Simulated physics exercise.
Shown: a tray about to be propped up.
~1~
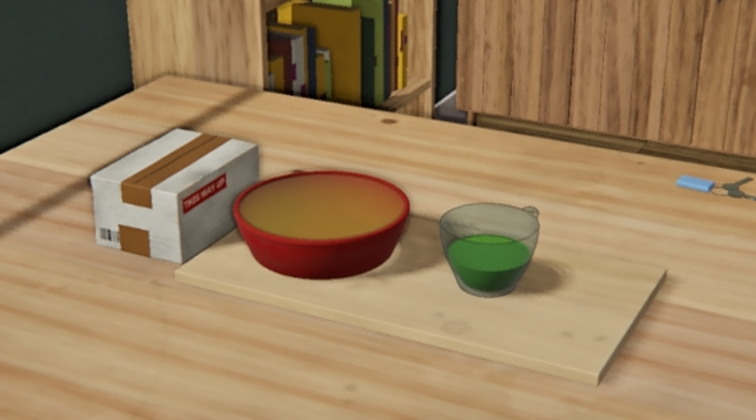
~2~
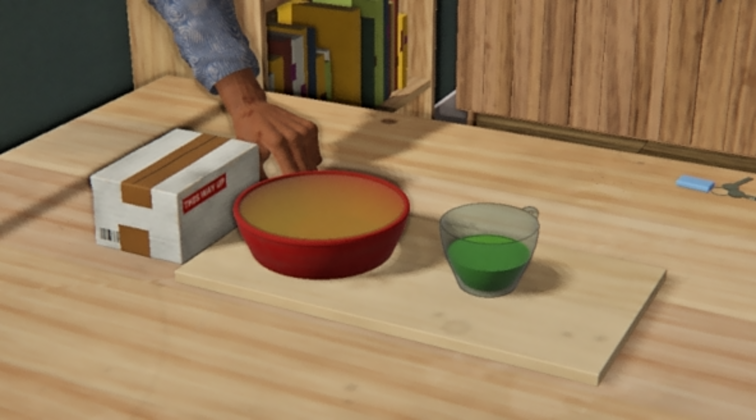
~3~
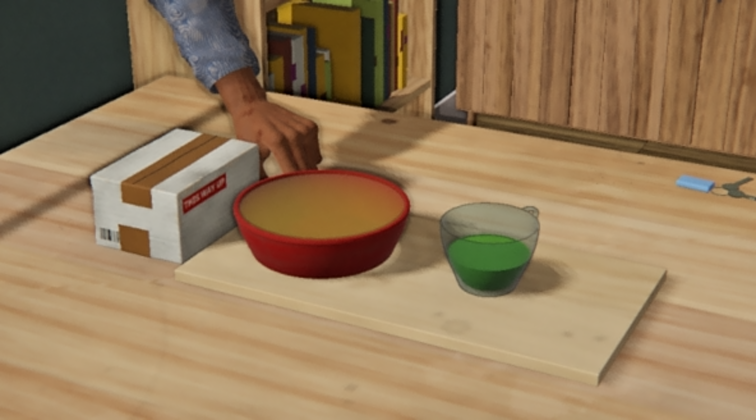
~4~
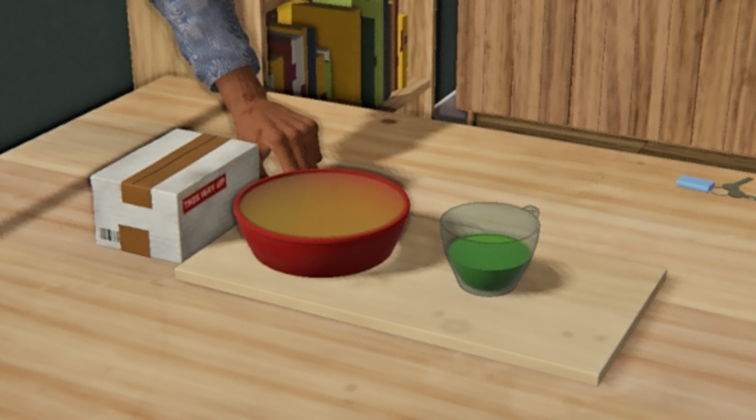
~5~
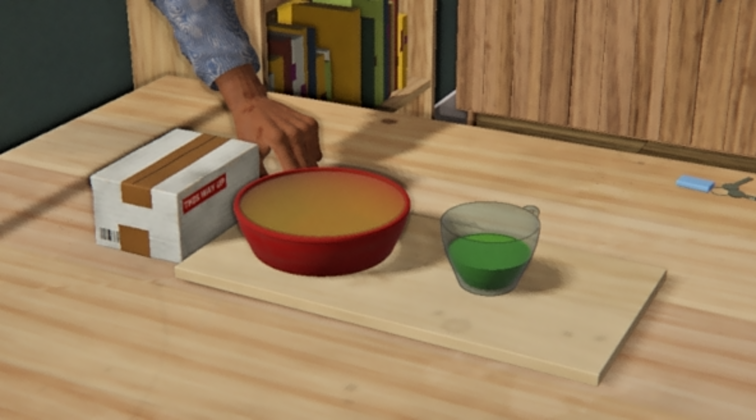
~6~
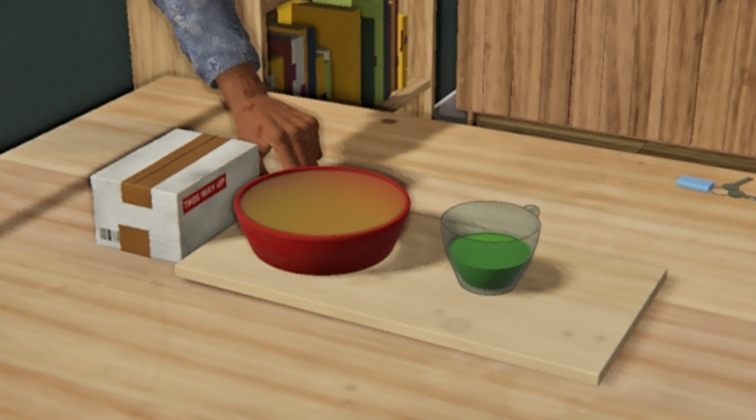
A hand in a patterned blue-grey sleeve comes in from the upper left, takes hold behind the red dish, and lifts the pale wooden tray's end almost imperceptibly. The steady view looks down across a wooden table, with books on a shelf and wooden panelling behind. A white taped box sits left of the dish of yellowish liquid, a clear cup of green liquid right of it.
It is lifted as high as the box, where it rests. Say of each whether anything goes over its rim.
On the left the dish: It will get wet outside. On the right the cup: It will stay clean outside.
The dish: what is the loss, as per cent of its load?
Around 40 per cent.
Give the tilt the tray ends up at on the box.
Measured tilt: Approx. 12°.
A moment on, the tray slopes by about 6°; dish, a puddle lies under it; cup, all is still inside.
Further on, the tray slopes by about 13°; dish, a puddle lies under it; cup, all is still inside.
When it is over, the tray slopes by about 12°, resting on the box; dish, a puddle lies under it; cup, all is still inside.
